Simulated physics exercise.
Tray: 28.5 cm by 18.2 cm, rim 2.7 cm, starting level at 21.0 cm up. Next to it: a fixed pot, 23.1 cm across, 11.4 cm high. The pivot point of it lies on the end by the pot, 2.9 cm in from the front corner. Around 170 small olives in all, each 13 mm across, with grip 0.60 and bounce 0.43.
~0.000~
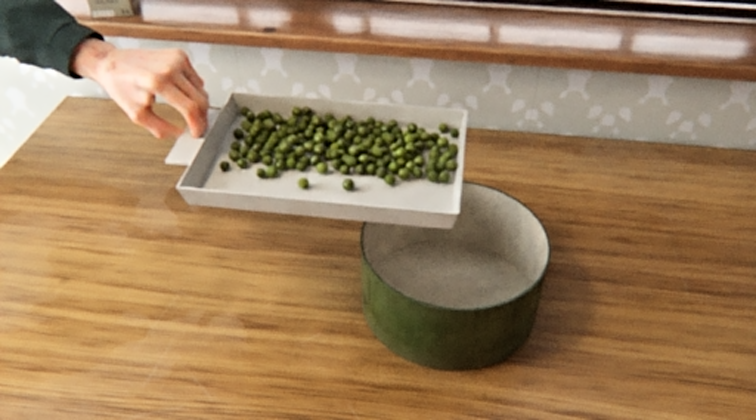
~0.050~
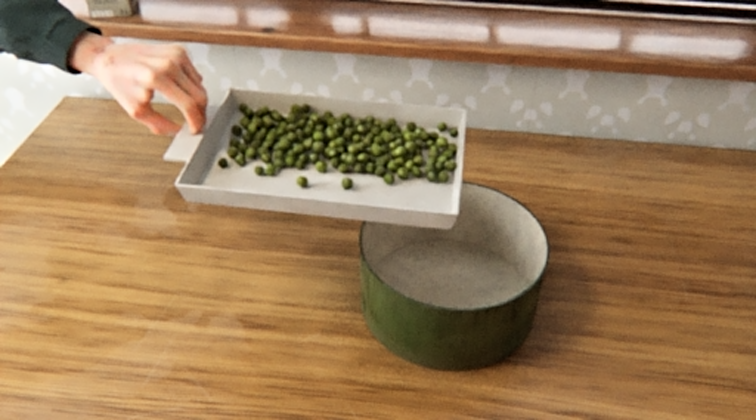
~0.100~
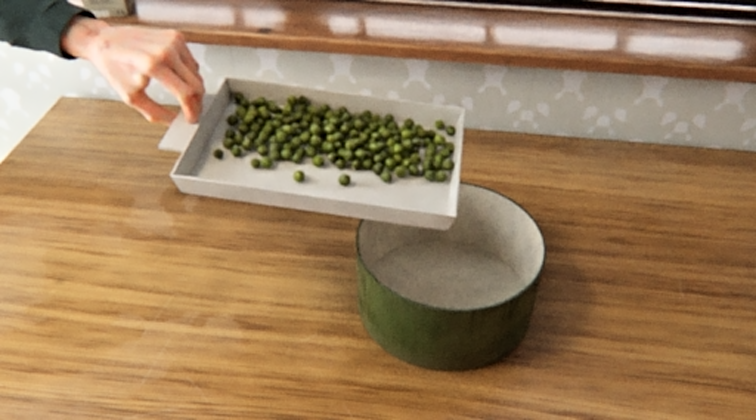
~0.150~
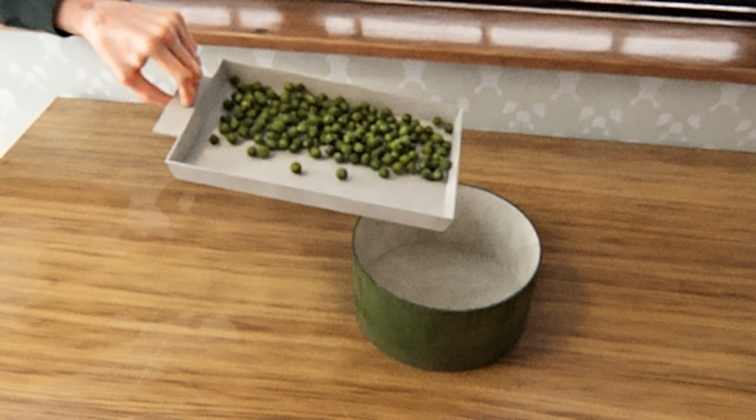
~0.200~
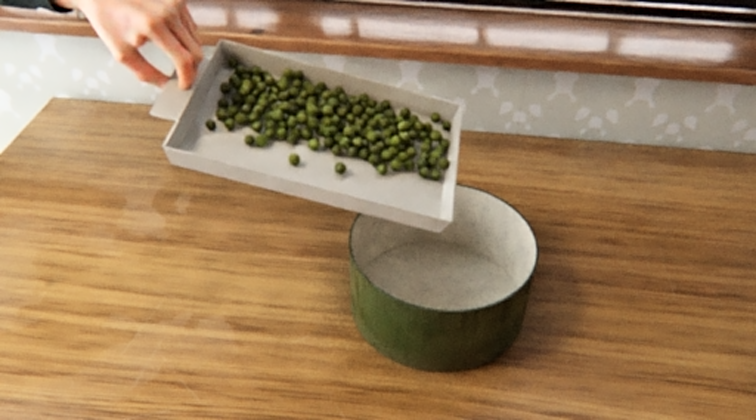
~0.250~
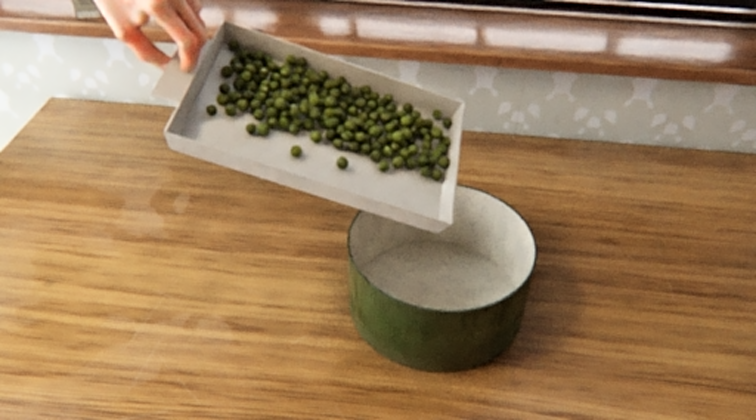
A white tray of small green olives slants down toward the right as a hand raises its left end.
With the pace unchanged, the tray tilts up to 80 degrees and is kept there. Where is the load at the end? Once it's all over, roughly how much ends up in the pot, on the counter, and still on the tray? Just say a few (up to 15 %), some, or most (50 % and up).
Pot: Some, counter: Some, tray: Some.
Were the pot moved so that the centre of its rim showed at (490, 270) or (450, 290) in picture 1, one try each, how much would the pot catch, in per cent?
Near 80 and 80 percent, one try each.
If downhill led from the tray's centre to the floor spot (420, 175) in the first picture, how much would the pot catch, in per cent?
I'd estimate about 55 %.
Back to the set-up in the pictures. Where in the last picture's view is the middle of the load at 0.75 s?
Approx. (448, 162).
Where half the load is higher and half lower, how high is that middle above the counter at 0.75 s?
Roughly 26 centimetres.
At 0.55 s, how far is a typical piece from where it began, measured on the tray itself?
Around 7 centimetres.
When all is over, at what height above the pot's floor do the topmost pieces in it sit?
My guess is around 2.5 centimetres.
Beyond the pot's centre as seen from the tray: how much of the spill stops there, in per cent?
That works out to about 100 percent.
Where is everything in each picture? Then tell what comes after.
Tray tilt 0 degrees, front corners at (184, 184) and (453, 209); middle of the pieces at (336, 148); pot at (455, 238), in the first picture.
Tray tilt 1 degrees, front corners at (183, 181) and (452, 210); middle of the pieces at (335, 146), in the second picture.
Tray tilt 4 degrees, front corners at (178, 172) and (450, 211), lowest corner right front; middle of the pieces at (332, 140), in the third picture.
Tray tilt 9 degrees, front corners at (174, 158) and (448, 213), lowest corner right front; middle of the pieces at (329, 132), in the fourth picture.
Tray tilt 14 degrees, front corners at (171, 144) and (447, 216), lowest corner right front; middle of the pieces at (328, 123), in the fifth picture.
Tray tilt 19 degrees, front corners at (173, 130) and (447, 218), lowest corner right front; middle of the pieces at (330, 114); pot at (442, 240). The tray's pace is about 100 degrees a second, in the sixth picture.
After 0.55 s, tilt 49 degrees; the tray holds 100 %, the pot 0 %.
After 0.75 s, tilt 69 degrees; the tray holds 90 %, the pot 0 %.
After 1.07 s, tilt 80 degrees; the tray holds 60 %, the pot 10 %.
At rest (2.4 s), pot 40 %, counter 40 %, tray 25 %.
